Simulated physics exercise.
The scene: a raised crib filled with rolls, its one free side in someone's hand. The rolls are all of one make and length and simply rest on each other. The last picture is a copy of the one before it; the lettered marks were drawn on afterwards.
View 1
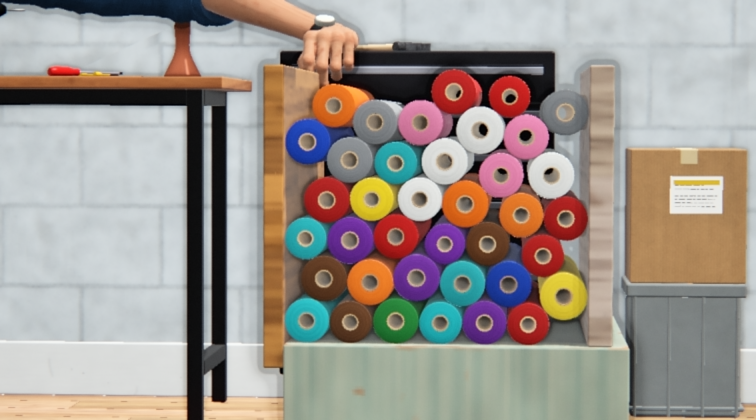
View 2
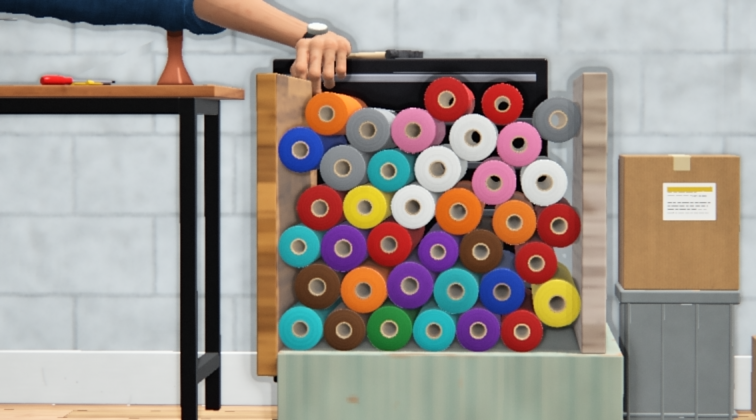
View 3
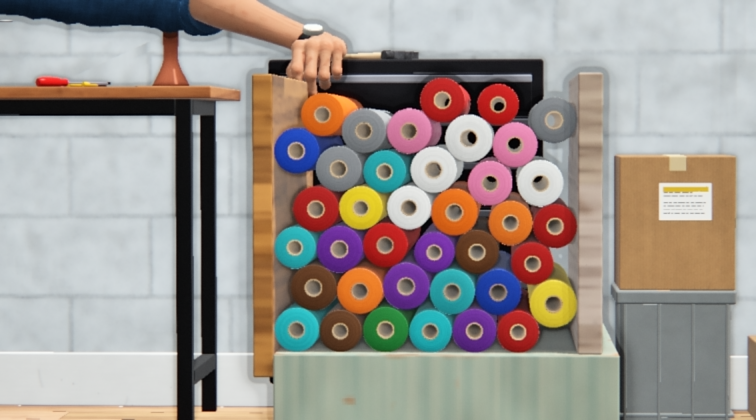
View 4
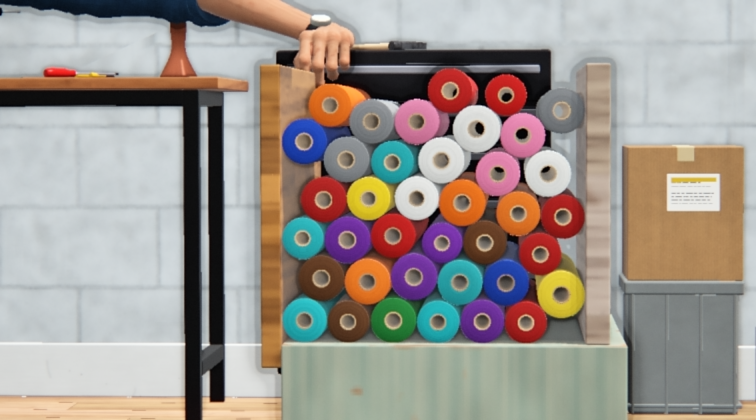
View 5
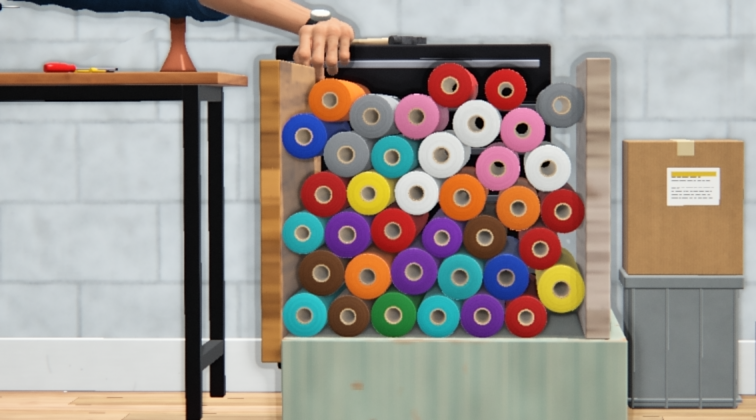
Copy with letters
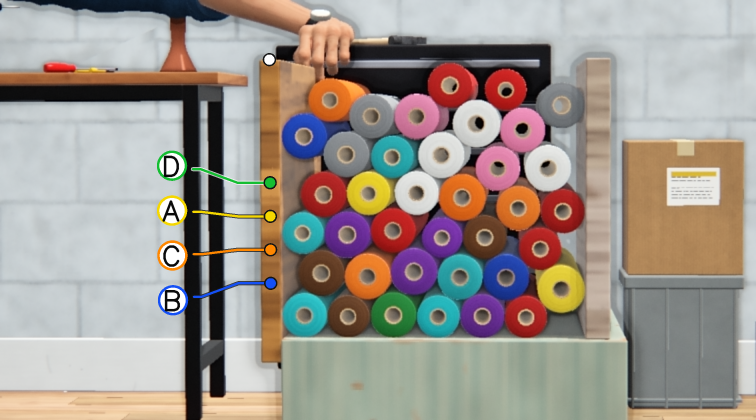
Coloured rolls resting stacked in a raised crib, a hand gripping its left side board, nothing moving but the slightly shifting view.
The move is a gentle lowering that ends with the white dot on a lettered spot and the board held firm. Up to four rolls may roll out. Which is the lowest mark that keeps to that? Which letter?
The last mark within the limit is C.
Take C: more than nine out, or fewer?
It loses fewer than nine.
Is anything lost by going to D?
No.
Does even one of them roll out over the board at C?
Yes, at C.
On the marked copy, A at (270, 216); B at (270, 283); C at (270, 250); D at (270, 183); the white dot at (269, 60).
Following C. Soon after the start, top of the board (281, 143).
Later, top of the board (282, 238).
In the end, top of the board (282, 249), two out over the board.
As for the rest, A two out over the board; B more than four out over the board; D none out over the board.
